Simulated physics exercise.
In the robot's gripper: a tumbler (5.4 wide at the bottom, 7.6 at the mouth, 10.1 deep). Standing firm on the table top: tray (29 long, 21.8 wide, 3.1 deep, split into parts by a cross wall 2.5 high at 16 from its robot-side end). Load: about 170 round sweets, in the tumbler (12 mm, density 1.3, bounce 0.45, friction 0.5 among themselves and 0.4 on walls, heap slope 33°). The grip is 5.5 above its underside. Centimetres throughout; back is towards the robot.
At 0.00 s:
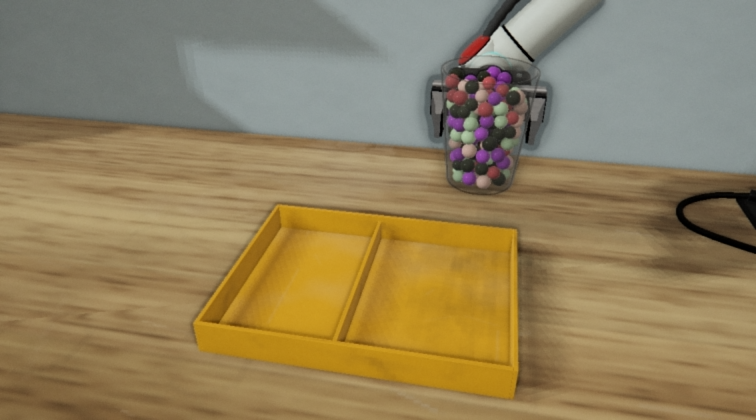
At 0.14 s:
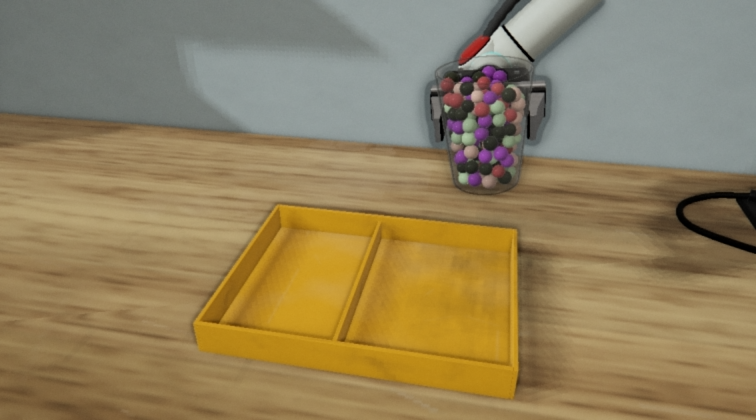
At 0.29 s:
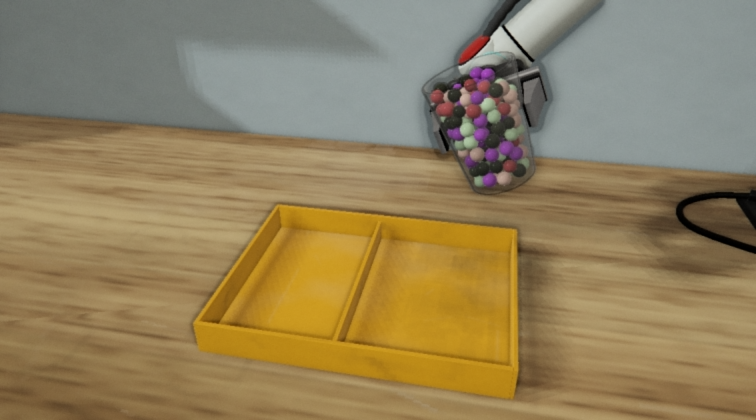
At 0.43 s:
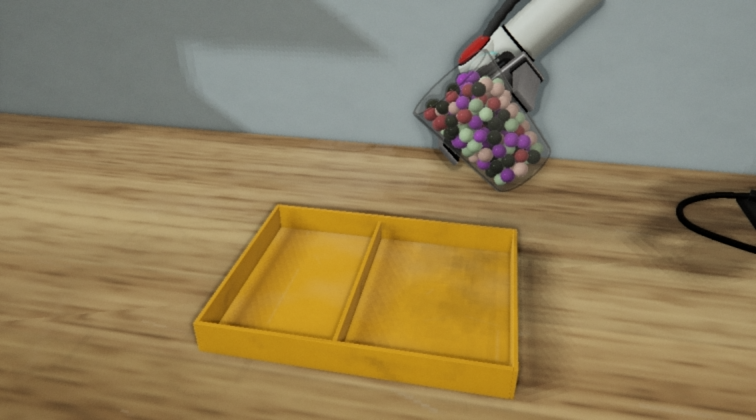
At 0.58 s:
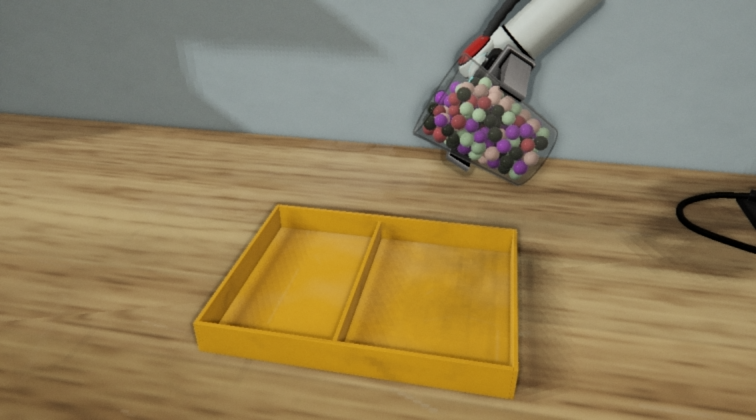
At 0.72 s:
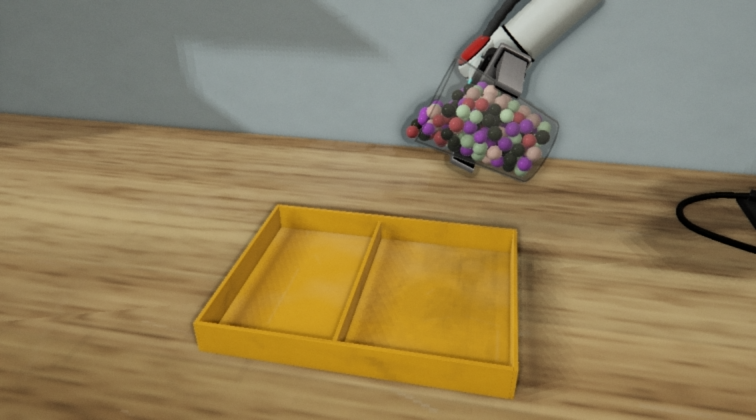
Clear tumbler of multicoloured round sweets tilting steadily to the left in a robot gripper above a wooden table with a divided yellow tray.
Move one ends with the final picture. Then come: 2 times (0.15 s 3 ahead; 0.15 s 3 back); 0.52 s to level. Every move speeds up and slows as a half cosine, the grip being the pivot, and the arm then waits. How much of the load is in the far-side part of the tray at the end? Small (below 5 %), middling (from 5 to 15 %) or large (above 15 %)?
In the far-side part of the tray the share is middling, from 5 to 15 %.
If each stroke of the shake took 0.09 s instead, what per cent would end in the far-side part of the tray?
Then about 25 per cent.
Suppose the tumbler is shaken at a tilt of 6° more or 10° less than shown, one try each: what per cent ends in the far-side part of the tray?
About 10 and 5 per cent.
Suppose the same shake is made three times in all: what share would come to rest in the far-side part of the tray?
Then about 10 per cent.
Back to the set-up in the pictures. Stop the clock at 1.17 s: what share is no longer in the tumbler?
Some 10 per cent.
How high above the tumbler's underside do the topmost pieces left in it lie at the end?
About 9.5 cm.
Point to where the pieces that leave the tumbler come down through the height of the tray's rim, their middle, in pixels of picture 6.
Around (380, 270).
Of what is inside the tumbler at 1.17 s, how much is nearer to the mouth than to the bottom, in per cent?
About 55 per cent.
By 1.17 s, tilted 66° forward, highest piece 23 above the table; 149 in the tumbler, 11 in the robot-side part, 5 in the far-side part, 1 in flight or on a rim.
By 1.62 s, tilted 26° forward, highest piece 24 above the table; 134 in the tumbler, 20 in the robot-side part, 12 in the far-side part.
By 2.04 s, level, highest piece 25 above the table; 134 in the tumbler, 20 in the robot-side part, 12 in the far-side part.
By 3.09 s, level, highest piece 25 above the table; 134 in the tumbler, 20 in the robot-side part, 12 in the far-side part.
Final count, 134 in the tumbler, 20 in the robot-side part, 12 in the far-side part. That is 7 % in the far-side part of the tray.
